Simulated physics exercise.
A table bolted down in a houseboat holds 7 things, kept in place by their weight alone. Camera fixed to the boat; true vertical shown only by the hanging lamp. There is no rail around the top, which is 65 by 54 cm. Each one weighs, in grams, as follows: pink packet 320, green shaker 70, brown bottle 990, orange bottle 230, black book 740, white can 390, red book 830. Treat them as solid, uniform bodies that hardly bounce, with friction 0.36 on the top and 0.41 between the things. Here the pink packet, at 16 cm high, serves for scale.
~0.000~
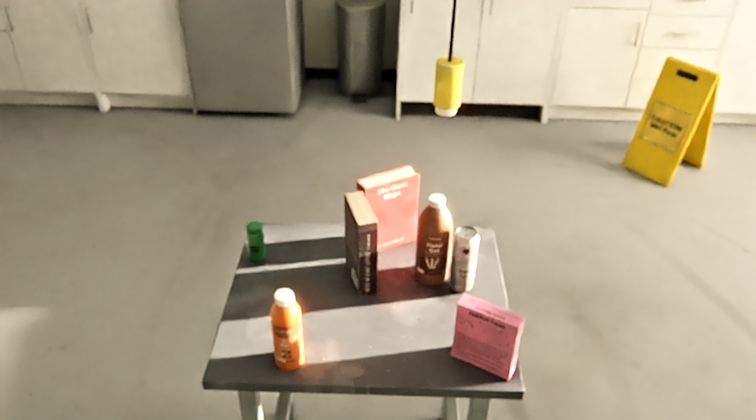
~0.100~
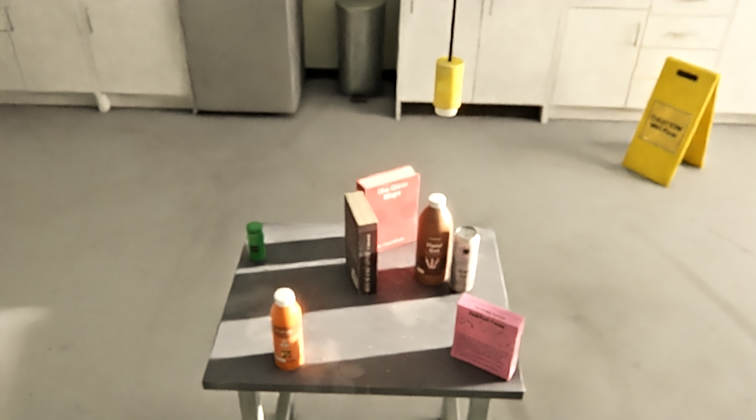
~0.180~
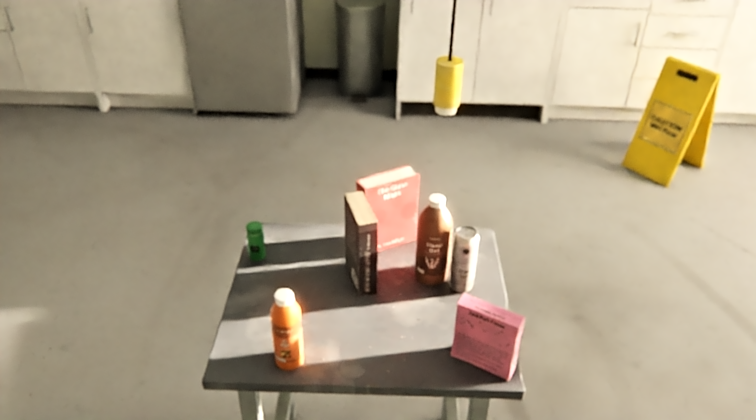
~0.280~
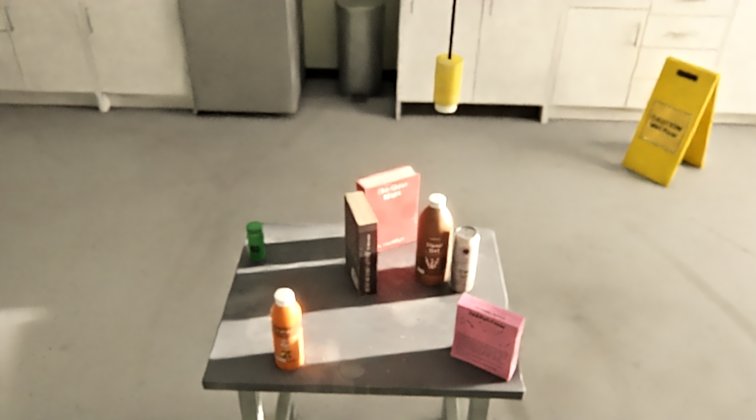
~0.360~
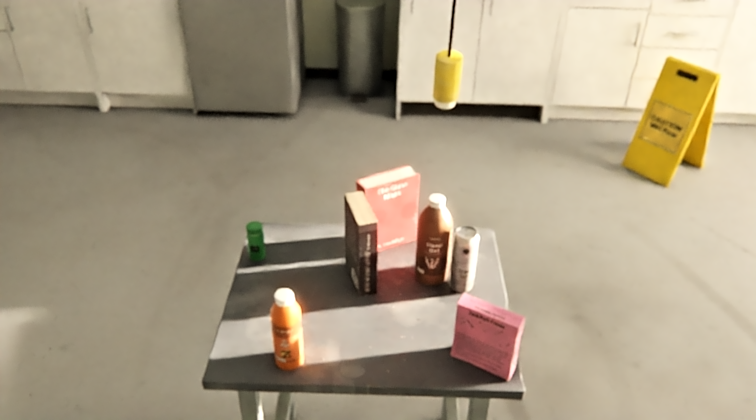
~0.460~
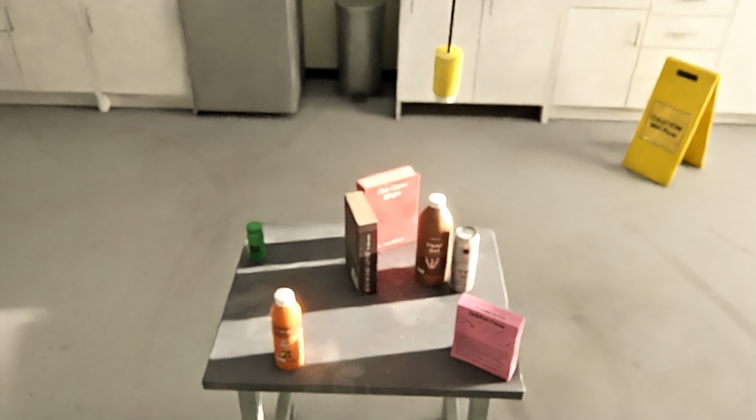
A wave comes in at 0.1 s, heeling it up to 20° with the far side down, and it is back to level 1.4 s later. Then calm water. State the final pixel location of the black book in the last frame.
Its final location is about (361, 244).
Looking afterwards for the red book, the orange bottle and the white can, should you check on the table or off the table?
When everything stops, the red book is out of bounds, the orange bottle is still in bounds, and the white can is still in bounds.
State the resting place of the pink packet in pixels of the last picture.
It ends up at about (503, 313).
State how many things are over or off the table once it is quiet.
The answer is 4.
After 1.16 s, floor tilted 10°, far side down; red book now off the table; pink packet on its side; white can 31° off its base.
After 1.46 s, boat level; pink packet on its side; white can on its side; orange bottle 25° off its base.
In the end (2.1 s), off the table, red book; toppled on the table, pink packet, orange bottle and white can; the other 3 under 5 cm from the start. In the last view, black book near (361, 244).
